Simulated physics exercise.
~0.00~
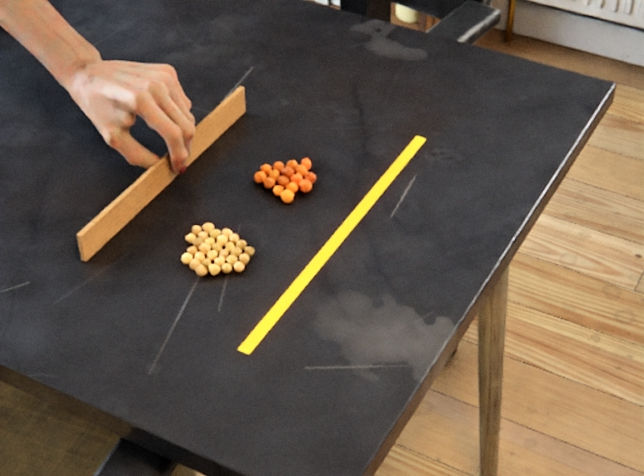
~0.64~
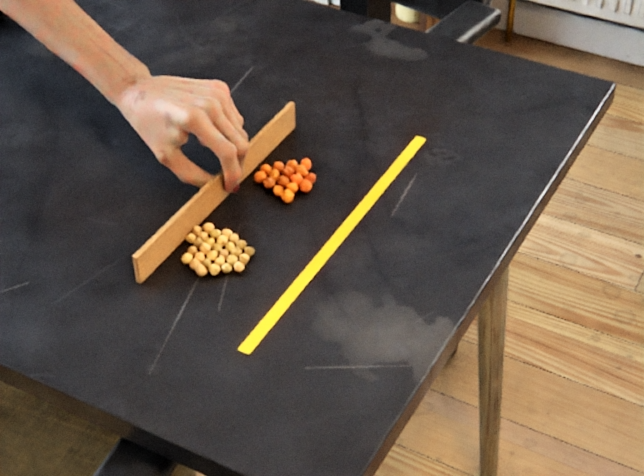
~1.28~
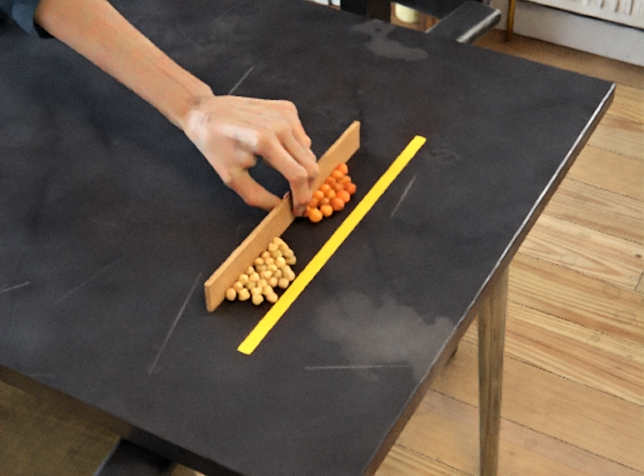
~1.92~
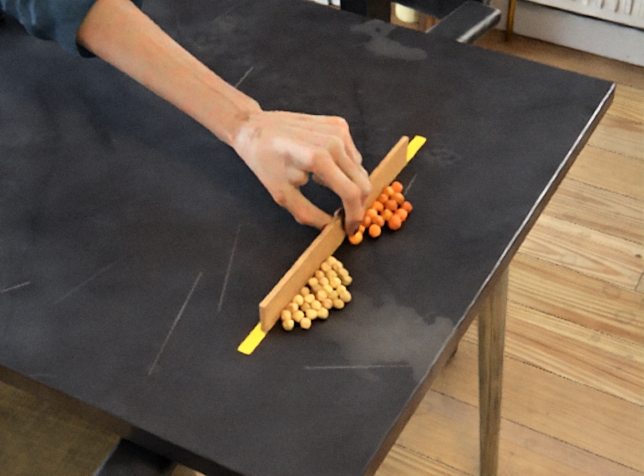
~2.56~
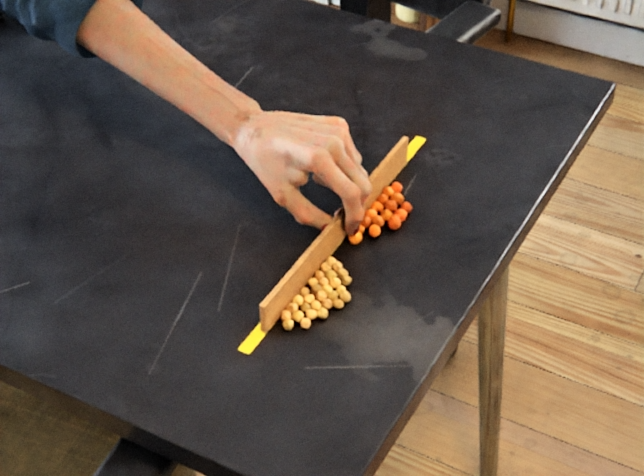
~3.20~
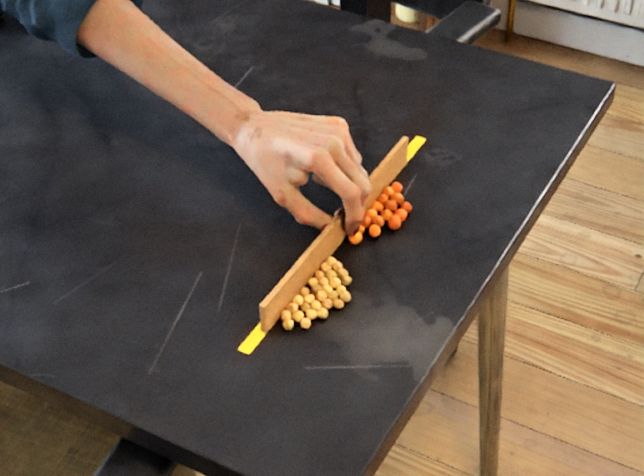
A hand coming in from the upper left holds a thin tan strip upright on a dark, scuffed tabletop, seen from above at an angle by a still camera. To its right lie two small piles of round bits, pale yellow ones nearer and orange ones farther back, with yellow tape beyond them. The hand slides the strip right until it meets both piles, then pushes them toward and across the tape. It stops at the tape and stays there, with both piles resting just past it, still on the table.
